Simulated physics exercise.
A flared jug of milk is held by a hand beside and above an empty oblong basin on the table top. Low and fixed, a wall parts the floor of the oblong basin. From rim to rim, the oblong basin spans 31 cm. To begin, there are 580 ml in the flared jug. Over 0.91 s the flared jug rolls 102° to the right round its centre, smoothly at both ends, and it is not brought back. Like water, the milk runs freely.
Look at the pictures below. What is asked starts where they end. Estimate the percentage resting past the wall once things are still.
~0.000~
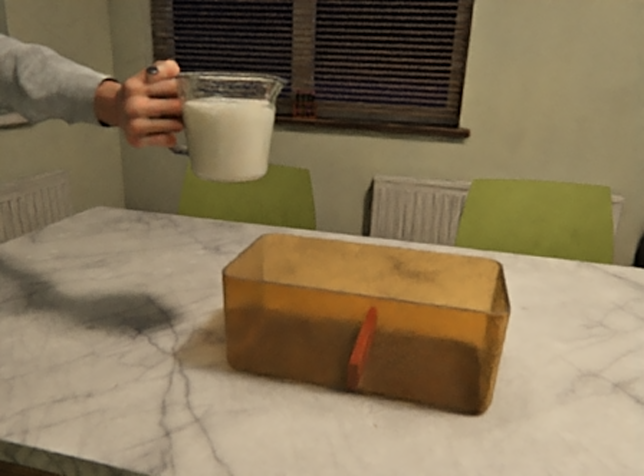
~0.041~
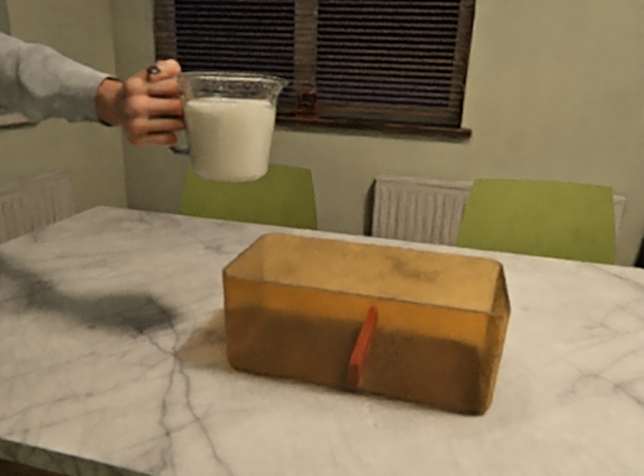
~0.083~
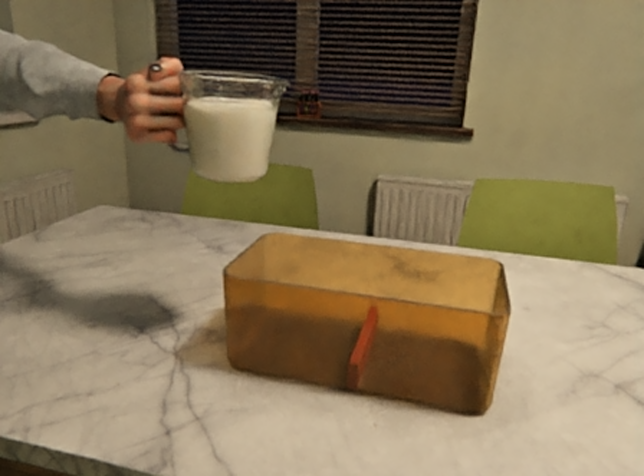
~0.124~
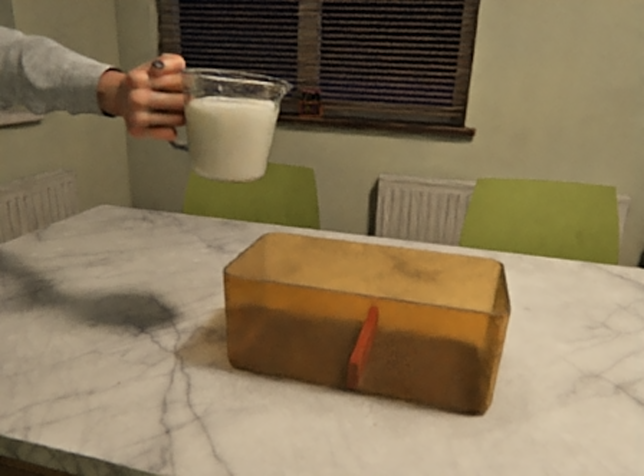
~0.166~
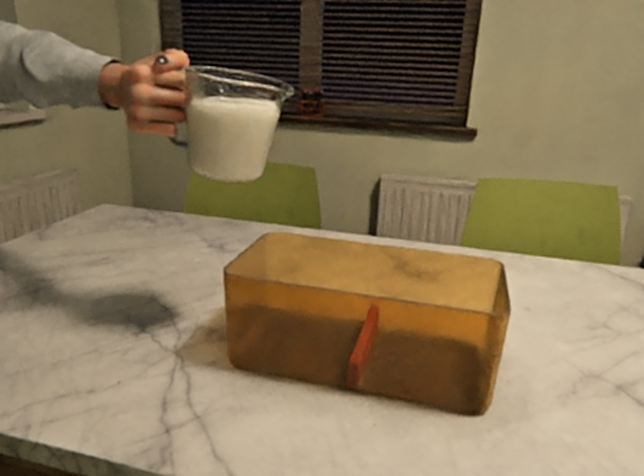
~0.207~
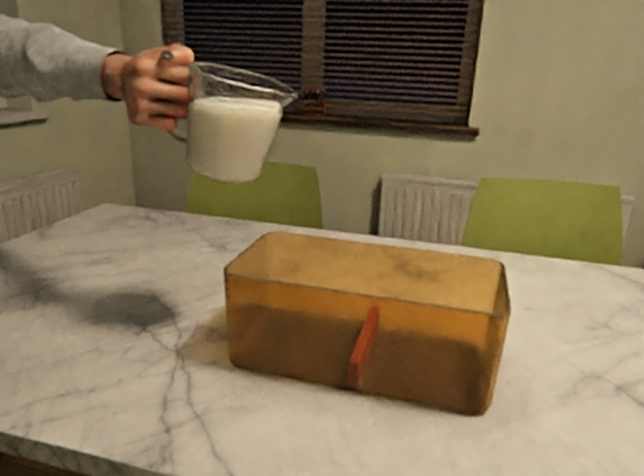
I would say roughly 8 percent.
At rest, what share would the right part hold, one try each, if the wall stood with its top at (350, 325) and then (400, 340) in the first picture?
First try about 15 %, second try about 15 %.
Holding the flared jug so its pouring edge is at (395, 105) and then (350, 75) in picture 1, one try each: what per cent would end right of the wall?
About 90 %, then about 90 %.
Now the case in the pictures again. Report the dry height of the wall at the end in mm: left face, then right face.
Noted: Left near 12 mm, right near 32 mm.
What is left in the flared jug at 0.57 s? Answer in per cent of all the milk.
Close to 80 in a hundred.
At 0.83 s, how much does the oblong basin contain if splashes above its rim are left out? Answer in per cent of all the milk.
About 54 %.
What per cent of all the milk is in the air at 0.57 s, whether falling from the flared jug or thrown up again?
Around 18 in a hundred.
Then, 0.57 s in, the tilt is 70° and 80 per cent is still to pour, 1 is left of the wall and 0 right of it.
Then, 0.83 s in, the tilt is 100° and 21 per cent is still to pour, 54 is left of the wall and 0 right of it.
Then, 1.11 s in, the tilt is 102° and 1 per cent is still to pour, 88 is left of the wall and 5 right of it.
Then, 1.41 s in, the tilt is 102° and 0 per cent is still to pour, 89 is left of the wall and 8 right of it.
Finally, 89 per cent lies left of the wall, 8 right of it and 3 outside.
